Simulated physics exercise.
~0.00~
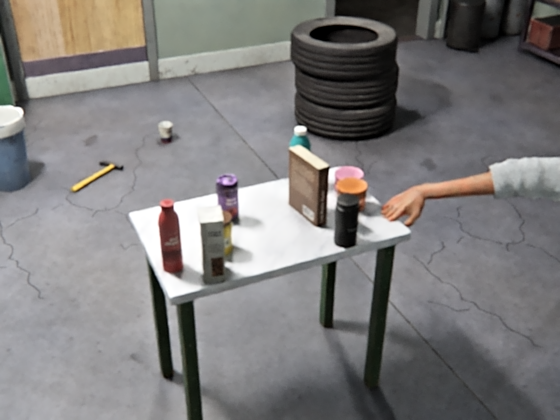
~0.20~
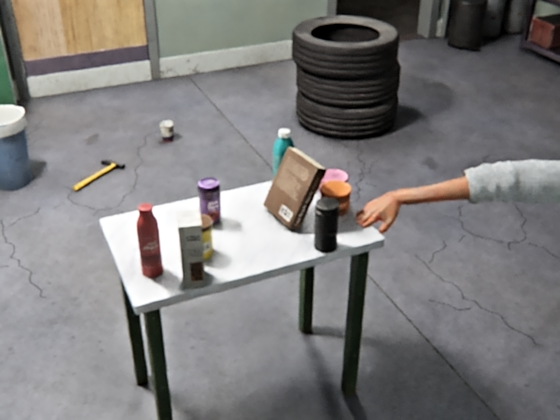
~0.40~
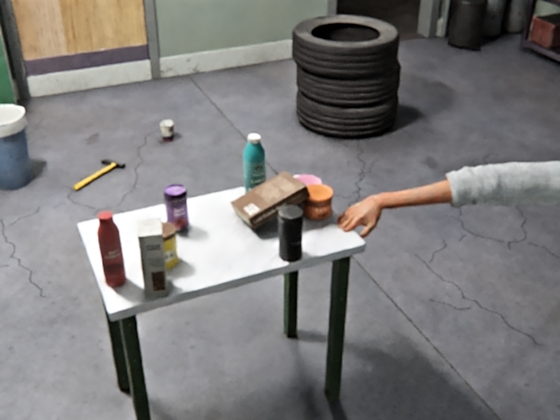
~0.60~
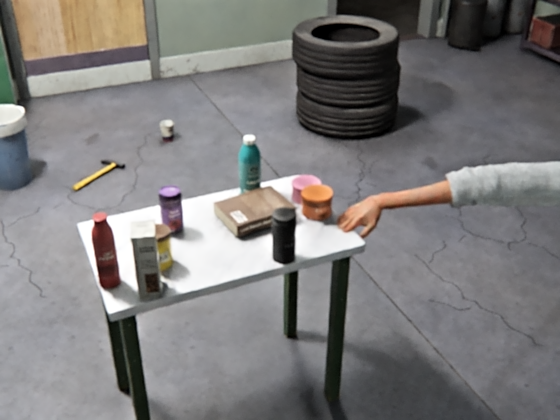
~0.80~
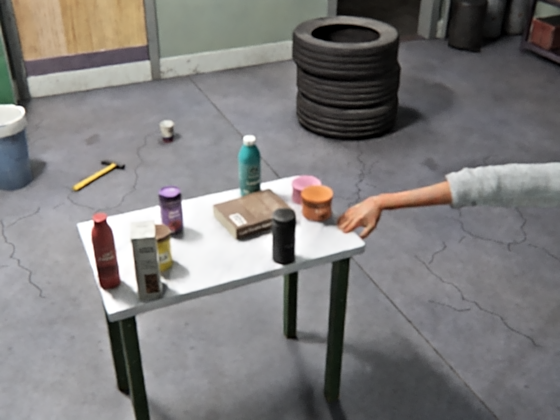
A hand at the right edge of a small white table shoves it left across a cracked concrete floor, and the upright brown book tips over and lands flat, while the surrounding bottles, jars, tubs, can and carton stay standing as the table stops.
